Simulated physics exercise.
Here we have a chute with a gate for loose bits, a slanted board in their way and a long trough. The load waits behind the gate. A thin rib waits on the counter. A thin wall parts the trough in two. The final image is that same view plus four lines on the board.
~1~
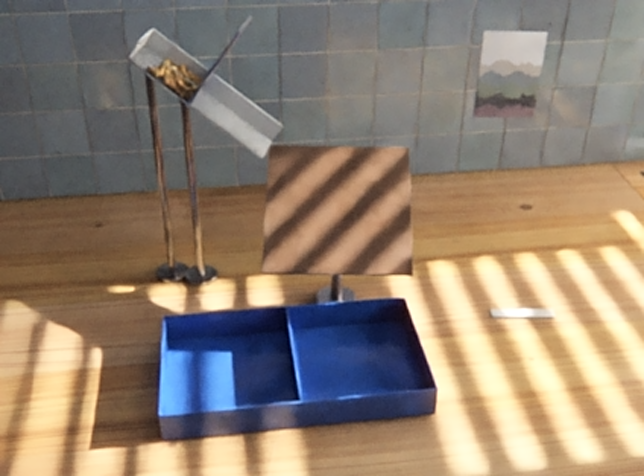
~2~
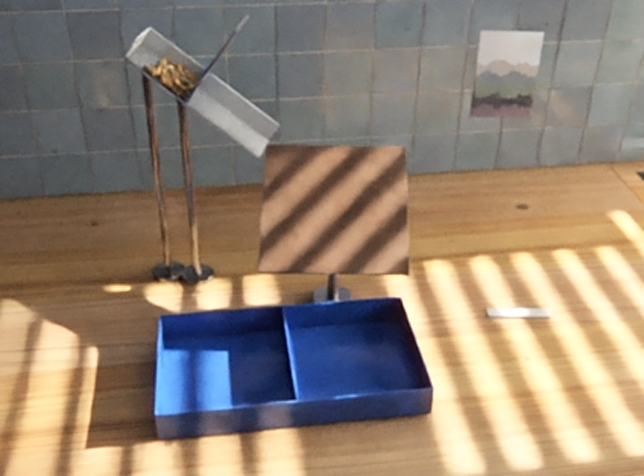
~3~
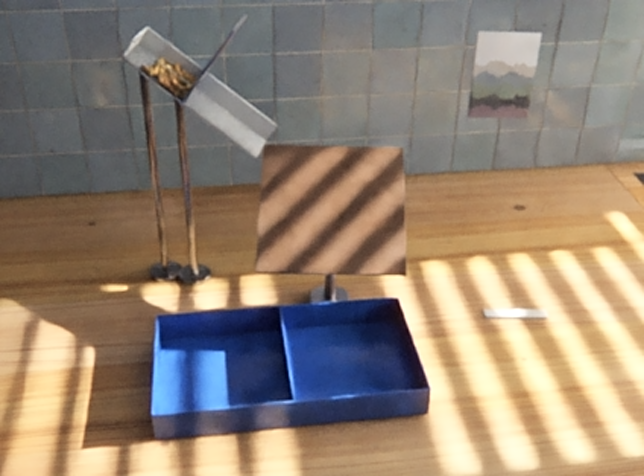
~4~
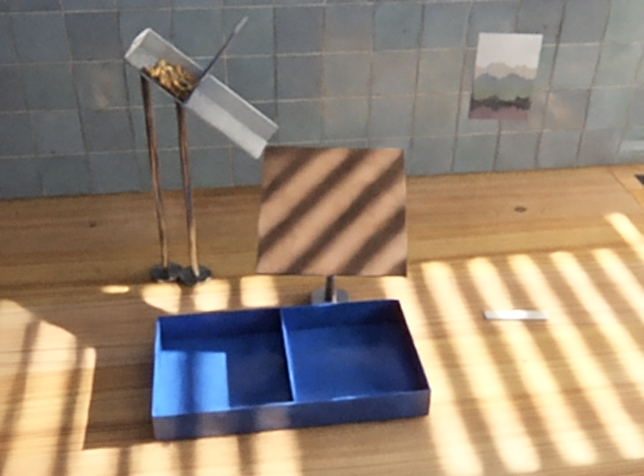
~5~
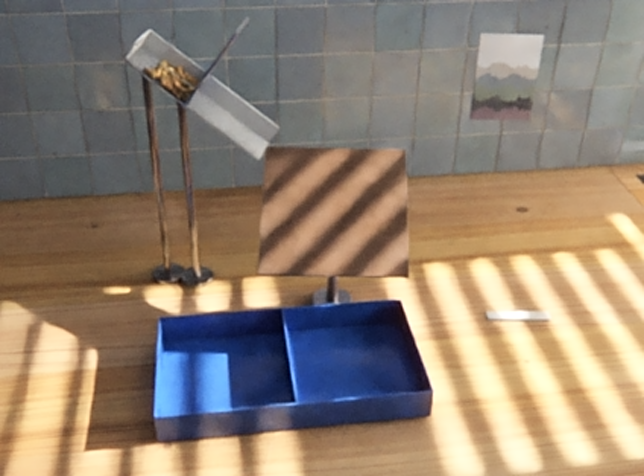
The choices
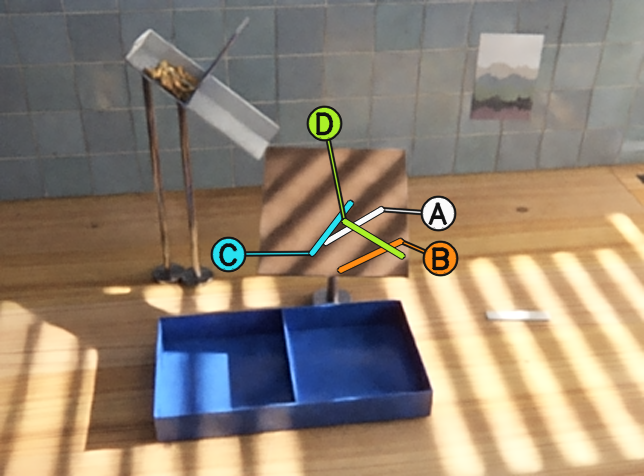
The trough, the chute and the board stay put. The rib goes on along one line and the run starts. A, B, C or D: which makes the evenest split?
C.
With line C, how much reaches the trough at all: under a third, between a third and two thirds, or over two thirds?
Line C gives over two thirds.
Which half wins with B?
More lands on the right.
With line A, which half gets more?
More lands on the right.
On the marked copy, line A from (381, 209) to (325, 242); line B from (400, 241) to (340, 270); line C from (350, 203) to (312, 253); line D from (344, 221) to (401, 255).
Choosing A, of what is caught, about a tenth in the left half, the larger part in the right.
Choosing B, of what is caught, not one piece in the left half, every piece in the right.
Choosing C, of what is caught, roughly two thirds in the left half, roughly a third in the right.
Choosing D, of what is caught, not one piece in the left half, every piece in the right.
